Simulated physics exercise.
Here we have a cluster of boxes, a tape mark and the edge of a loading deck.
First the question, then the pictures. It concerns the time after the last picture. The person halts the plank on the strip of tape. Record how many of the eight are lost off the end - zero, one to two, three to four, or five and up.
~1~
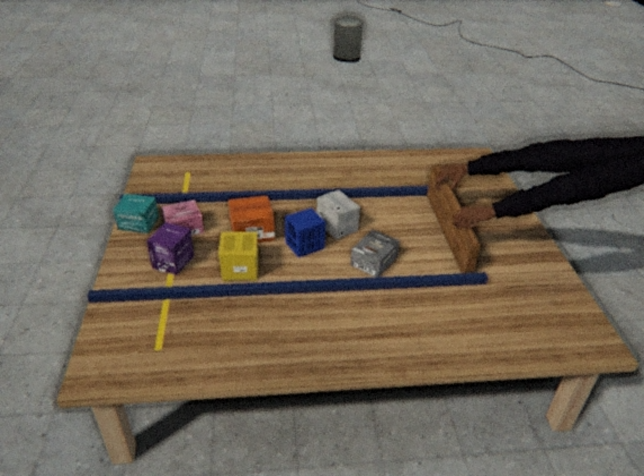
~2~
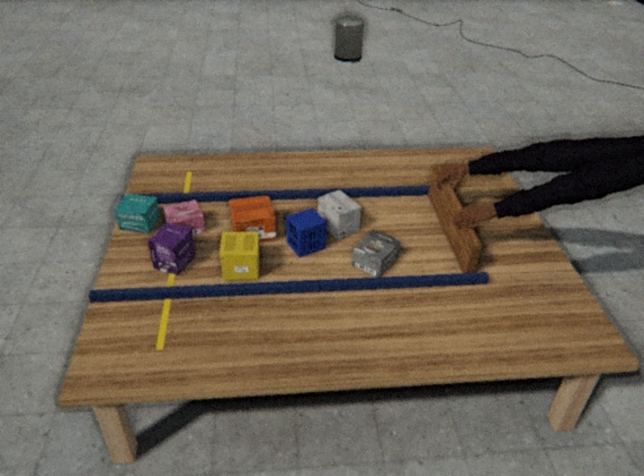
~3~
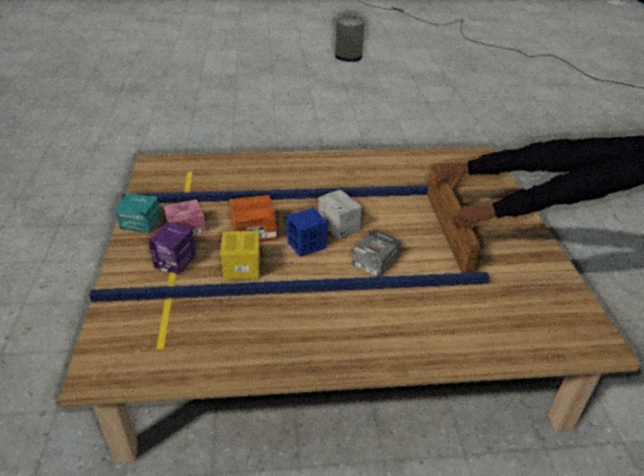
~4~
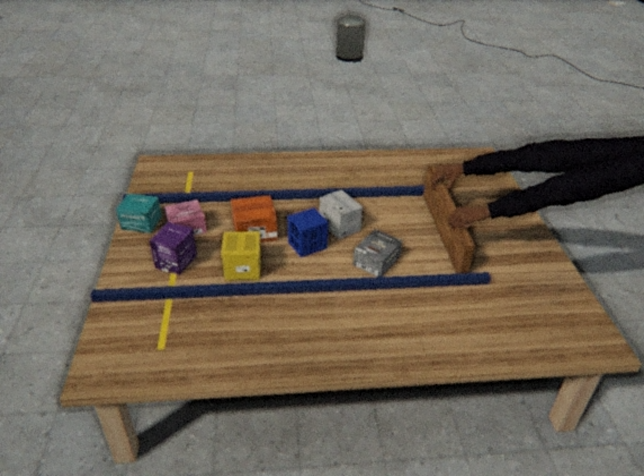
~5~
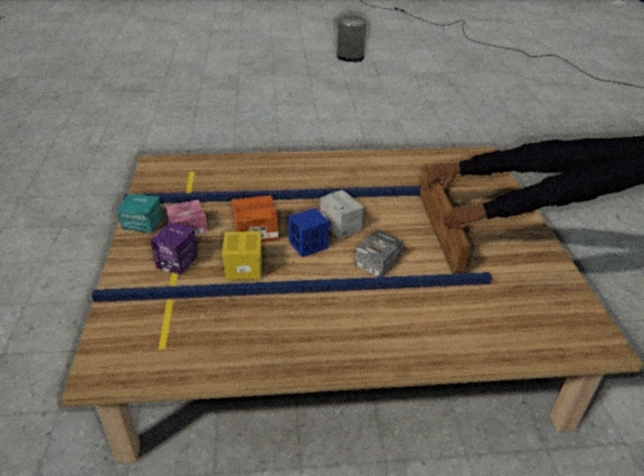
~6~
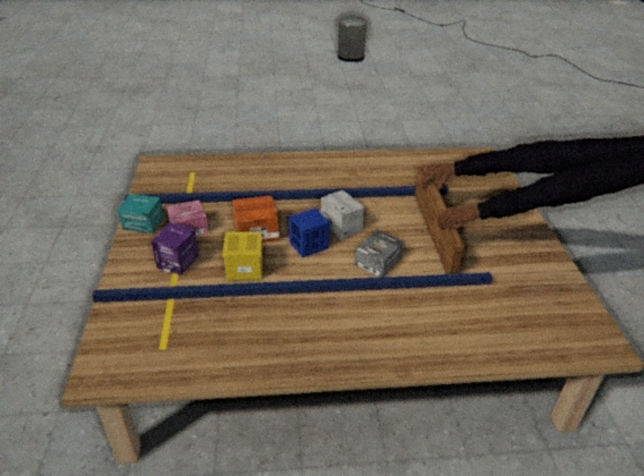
Lost off the end: Three to four.
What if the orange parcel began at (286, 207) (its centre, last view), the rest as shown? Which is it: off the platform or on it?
Placed there, the orange parcel is still up there.
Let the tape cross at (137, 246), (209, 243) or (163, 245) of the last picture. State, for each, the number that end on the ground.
Try 1: 5; try 2: 1; try 3: 3.
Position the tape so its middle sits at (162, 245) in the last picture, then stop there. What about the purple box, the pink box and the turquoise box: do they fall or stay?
Check: The purple box takes the fall; the pink box takes the fall; the turquoise box takes the fall.
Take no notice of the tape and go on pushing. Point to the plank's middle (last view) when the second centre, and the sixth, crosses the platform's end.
At (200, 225) for the second, at (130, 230) for the sixth.
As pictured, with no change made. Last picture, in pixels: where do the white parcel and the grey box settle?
Roughly at (168, 216) and at (156, 270), in that order.
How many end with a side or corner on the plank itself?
It's 3 of them.
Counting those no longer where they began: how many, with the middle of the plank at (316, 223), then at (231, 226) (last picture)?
First position 3; second position 8.
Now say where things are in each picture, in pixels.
Turquoise box (137, 214); purple box (171, 249); pink box (183, 220); plank (451, 218); tape (176, 244), in the first picture.
Purple box (173, 249); orange parcel (253, 220), in the second picture.
Pink box (185, 219); blue crate (307, 232), in the third picture.
Turquoise box (139, 213); white parcel (340, 214), in the fourth picture.
Purple box (175, 248); yellow tote (243, 256), in the fifth picture.
Turquoise box (141, 214); purple box (176, 249); pink box (188, 220); plank (437, 219); tape (180, 244), in the sixth picture.
A little later, none off yet; turquoise box at rest near (141, 214); purple box at rest near (176, 249); pink box at rest near (188, 220).
Next, none off yet; turquoise box at rest near (141, 214); purple box at rest near (176, 249); pink box shifted a little near (182, 220).
When it is over, the number that fall off is three or four; down, pink box, purple box and turquoise box.
